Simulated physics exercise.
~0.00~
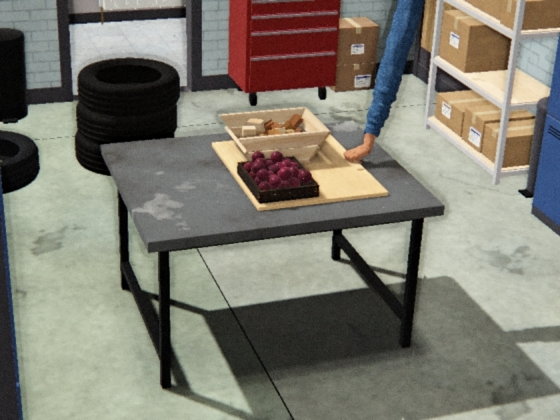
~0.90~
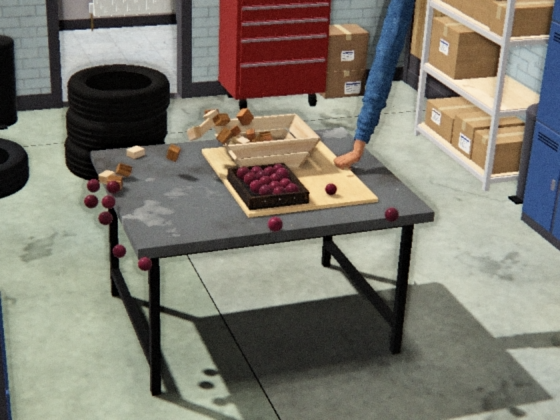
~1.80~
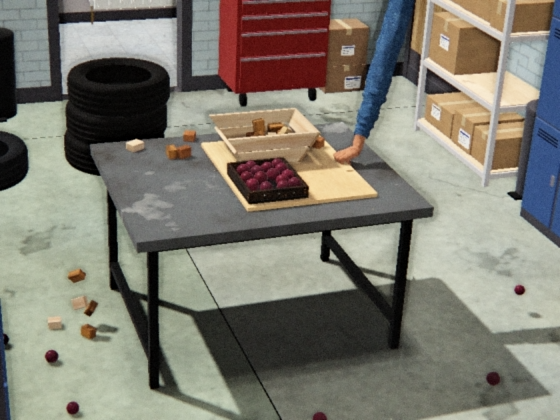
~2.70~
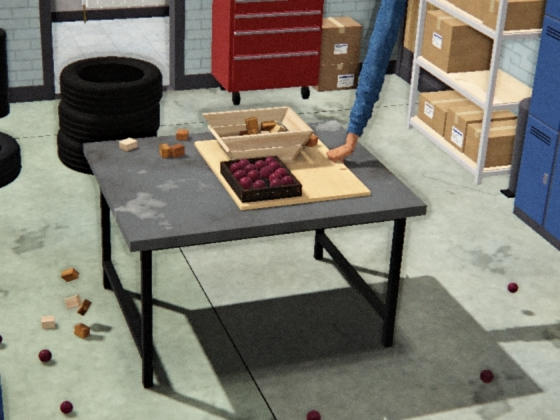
The clip shows a hand jerking a board back and forth on a garage table, sending dark red onions from a black tray and wooden blocks from a wooden tray tumbling; some blocks stay on the tabletop, others lie with onions on the floor, and both trays remain partly filled.
